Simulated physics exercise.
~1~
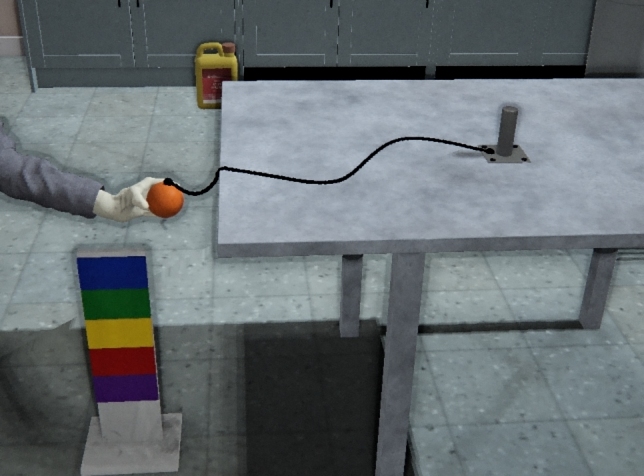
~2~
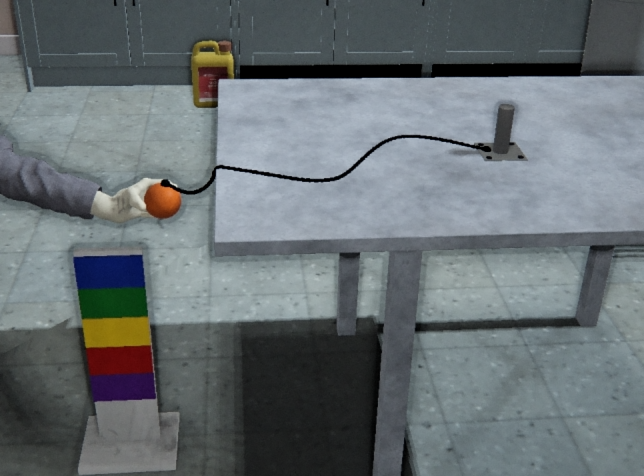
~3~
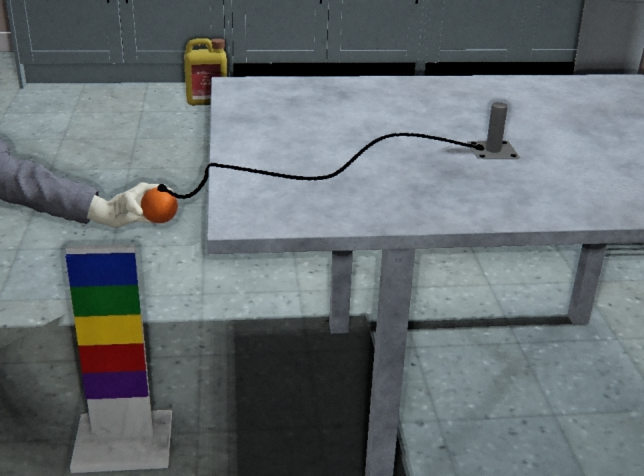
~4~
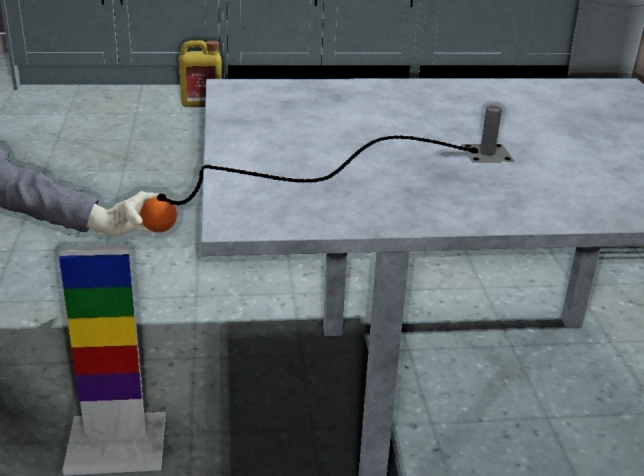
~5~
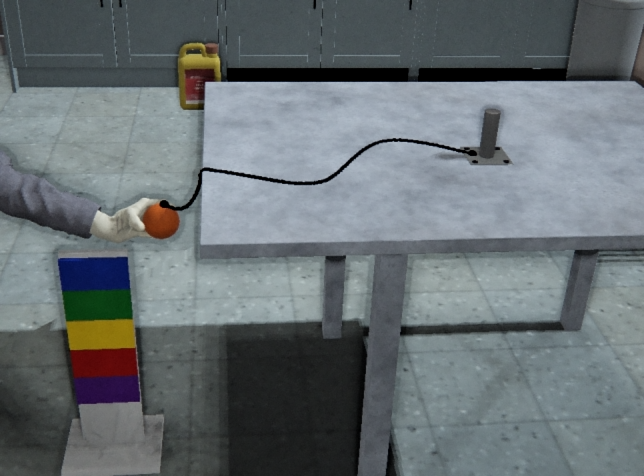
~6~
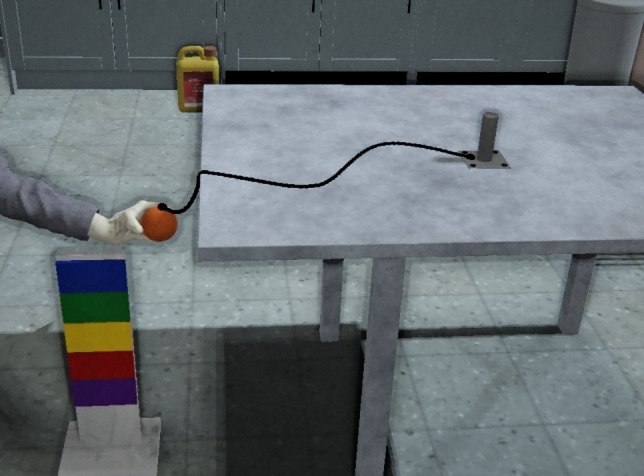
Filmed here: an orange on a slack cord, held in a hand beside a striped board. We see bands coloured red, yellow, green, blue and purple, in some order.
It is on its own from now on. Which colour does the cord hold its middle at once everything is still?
The cord holds its middle at green.
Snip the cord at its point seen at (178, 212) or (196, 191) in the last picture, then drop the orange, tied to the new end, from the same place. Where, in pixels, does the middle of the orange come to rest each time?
Try one: (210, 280); try two: (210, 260).
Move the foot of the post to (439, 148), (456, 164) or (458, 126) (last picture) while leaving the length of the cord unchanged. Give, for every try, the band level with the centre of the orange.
First try: Yellow; second try: Yellow; third try: Green.
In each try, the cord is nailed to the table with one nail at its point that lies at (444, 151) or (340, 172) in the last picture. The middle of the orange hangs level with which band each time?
Results, in sequence: Green / blue.
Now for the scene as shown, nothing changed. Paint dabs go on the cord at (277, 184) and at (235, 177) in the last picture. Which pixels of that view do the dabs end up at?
Point one to (214, 156), point two to (200, 187).
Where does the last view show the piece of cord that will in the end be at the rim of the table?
The one at (265, 182).
A little later, orange near (233, 296); level with green.
Next, orange near (187, 291); level with green.
When it is over, orange near (199, 291); level with green. Its middle rests at the green band.
